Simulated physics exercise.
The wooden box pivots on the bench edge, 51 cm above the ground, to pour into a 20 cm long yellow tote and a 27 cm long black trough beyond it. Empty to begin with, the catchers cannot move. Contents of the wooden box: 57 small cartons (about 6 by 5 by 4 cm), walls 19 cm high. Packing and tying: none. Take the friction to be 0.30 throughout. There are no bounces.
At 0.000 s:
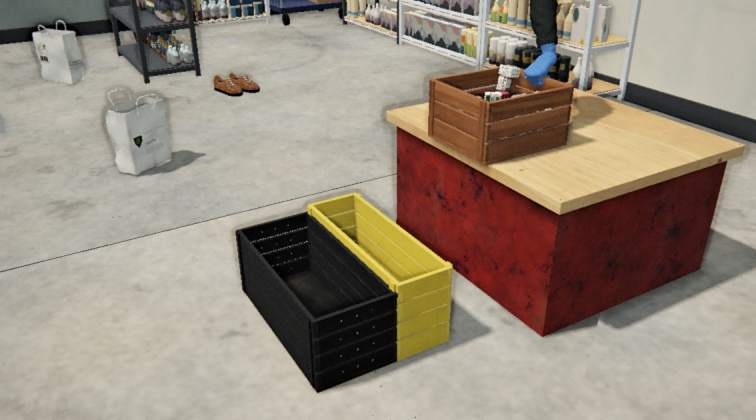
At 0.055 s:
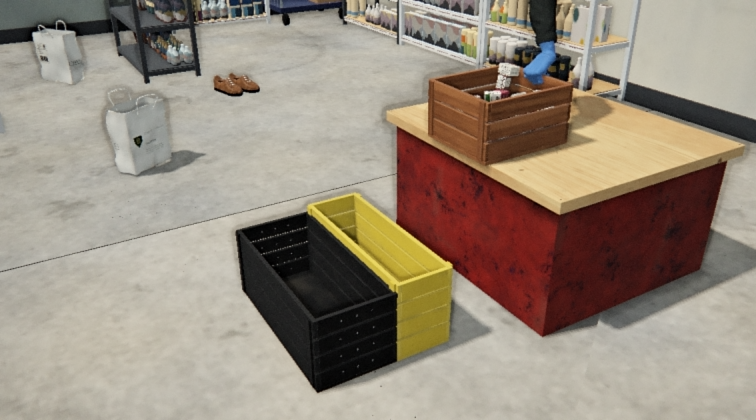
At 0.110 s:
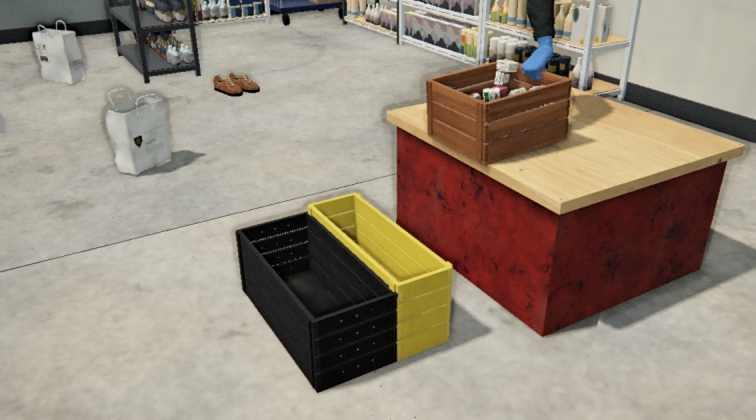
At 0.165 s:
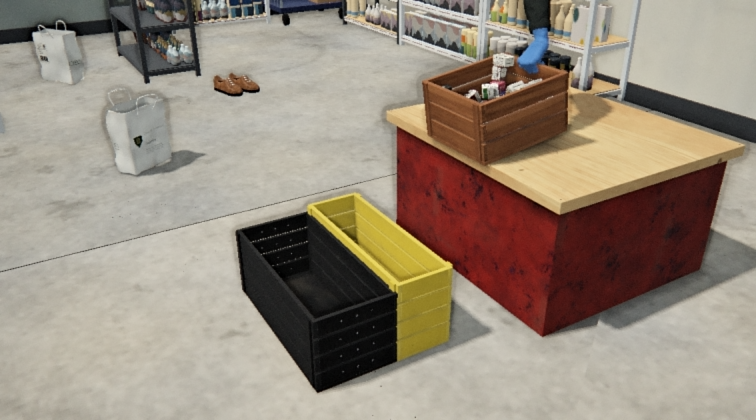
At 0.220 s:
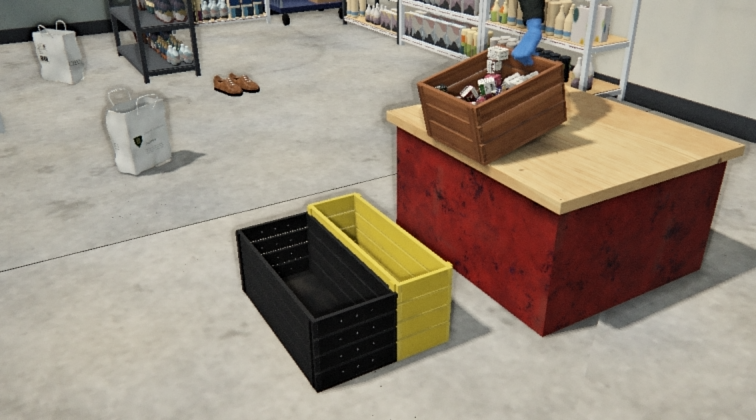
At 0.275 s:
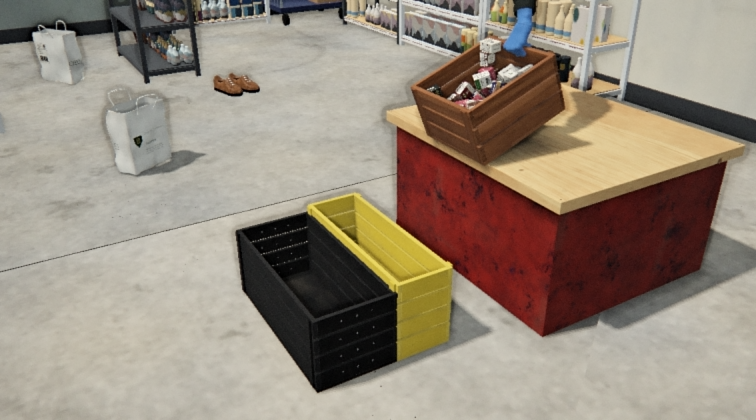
A blue-gloved hand tilted a wooden box of small cartons on a red-sided bench, slowly at first and then more steeply, toward the empty yellow and black containers on the floor.
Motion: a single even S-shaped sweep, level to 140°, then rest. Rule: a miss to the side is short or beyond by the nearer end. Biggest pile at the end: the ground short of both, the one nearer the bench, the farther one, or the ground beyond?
Biggest pile: First.
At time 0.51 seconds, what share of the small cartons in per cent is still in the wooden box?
I'd say close to 100 per cent of it is still inside.
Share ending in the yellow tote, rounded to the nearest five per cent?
Roughly 65 percent.
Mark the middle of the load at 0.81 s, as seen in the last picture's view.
Near pixel (416, 145).
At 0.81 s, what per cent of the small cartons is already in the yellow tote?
Around 0 per cent at that point.
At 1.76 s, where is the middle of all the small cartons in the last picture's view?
I'd put the middle close to (379, 294) in the last view.
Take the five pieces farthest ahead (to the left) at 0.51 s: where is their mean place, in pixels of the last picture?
Near (425, 125).
After 0.51 s, tilt 62°; 57 still in the wooden box.
After 0.81 s, tilt 116°; 51 still in the wooden box and 6 in the air.
After 1.23 s, tilt 140°; 2 still in the wooden box, 36 in the yellow tote, 8 in the black trough, 1 on the ground short of the yellow tote and 10 in the air.
Outcome (at 1.76 s), 36 in the yellow tote, 8 in the black trough and 13 on the ground short of the yellow tote.
